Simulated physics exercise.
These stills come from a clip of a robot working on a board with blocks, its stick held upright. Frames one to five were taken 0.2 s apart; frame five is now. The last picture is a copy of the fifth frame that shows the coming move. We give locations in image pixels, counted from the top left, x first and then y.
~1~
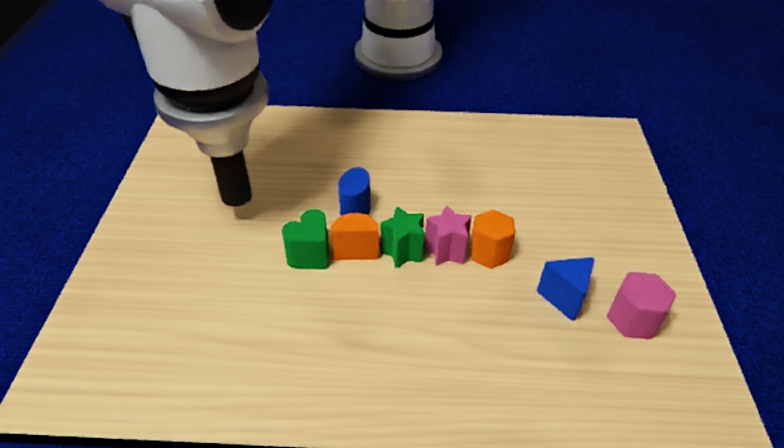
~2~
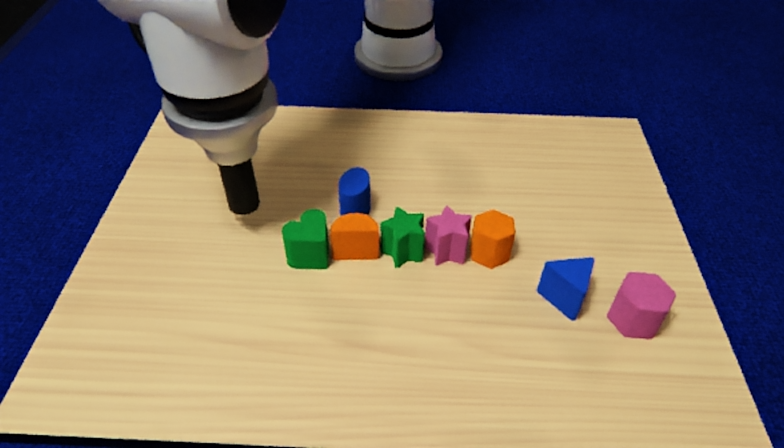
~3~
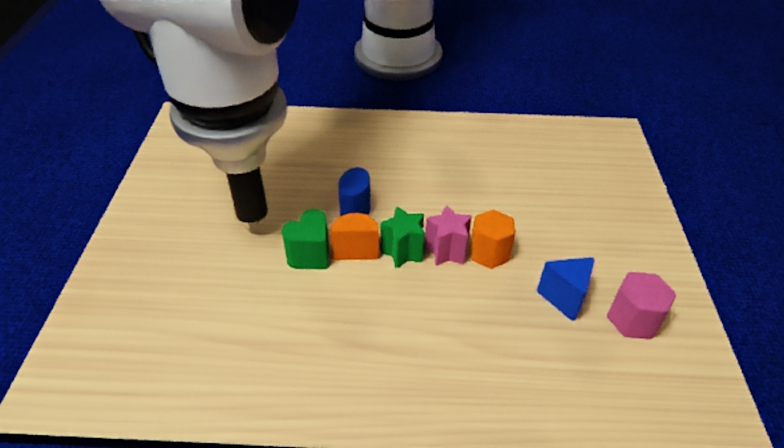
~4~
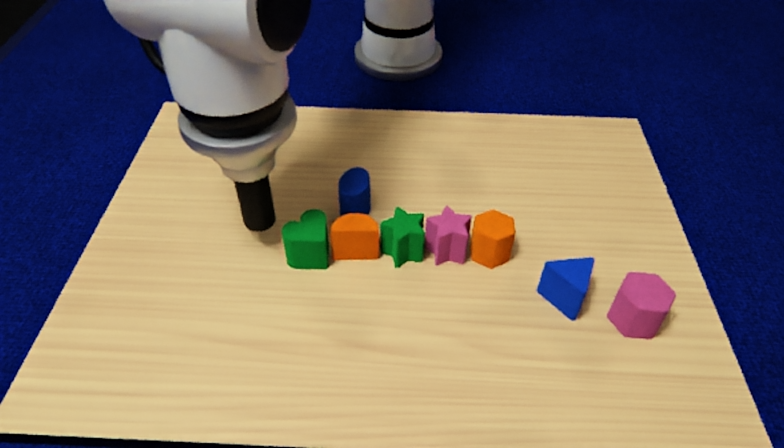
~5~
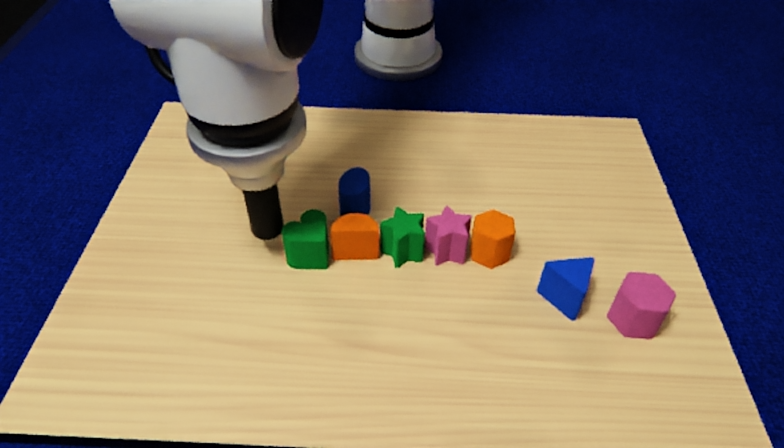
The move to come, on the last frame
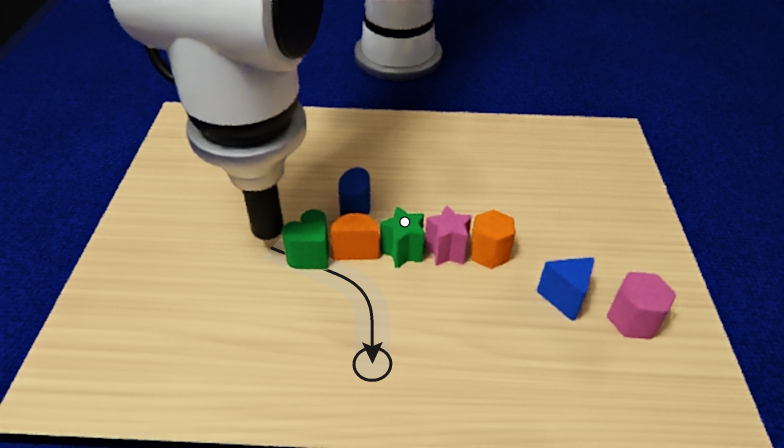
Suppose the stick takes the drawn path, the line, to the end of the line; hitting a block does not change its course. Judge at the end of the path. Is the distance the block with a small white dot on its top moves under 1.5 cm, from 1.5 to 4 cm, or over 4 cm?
Short: Under 1.5 cm.
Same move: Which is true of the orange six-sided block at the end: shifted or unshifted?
It barely shifts, if at all.
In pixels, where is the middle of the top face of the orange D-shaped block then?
I think it will end close to (382, 230).
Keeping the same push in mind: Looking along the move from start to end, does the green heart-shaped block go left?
My answer is yes.
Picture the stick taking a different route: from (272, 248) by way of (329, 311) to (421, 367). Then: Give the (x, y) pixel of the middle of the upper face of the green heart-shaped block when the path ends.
It should be at about (340, 254).
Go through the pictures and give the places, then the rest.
The first frame shows stick tip (237, 197); block tops, green heart-shaped block (307, 227); blue oval (354, 181); orange D-shaped block (355, 222); green star (405, 222); orange six-sided block (495, 224).
The second frame shows stick (244, 205); blocks unchanged.
The third frame shows stick (252, 213); blocks unchanged.
The fourth frame shows stick (260, 221); blocks unchanged.
The fifth frame shows stick (268, 229); green heart-shaped block (307, 227); blue oval (354, 181); orange D-shaped block (355, 222); green star (405, 222); orange six-sided block (495, 224).
Path on the board, from (272, 248) over (326, 270) and (369, 305) to (372, 364); the dot is on the green star.
On the path given first. One third of the way, stick (325, 251); green heart-shaped block (351, 254), turned 15° anticlockwise; orange D-shaped block (376, 227), turned 85° anticlockwise; green star (407, 215), turned 30° clockwise.
Two thirds of the way, stick (369, 286); green heart-shaped block (402, 285), turned 25° anticlockwise; orange D-shaped block (382, 230), turned 120° anticlockwise; green star (410, 215), turned 30° clockwise.
At the end, stick (372, 346); green heart-shaped block (407, 296), turned 60° anticlockwise; blue oval in place; orange D-shaped block (382, 230), turned 120° anticlockwise; green star (410, 215), turned 30° clockwise; orange six-sided block in place.
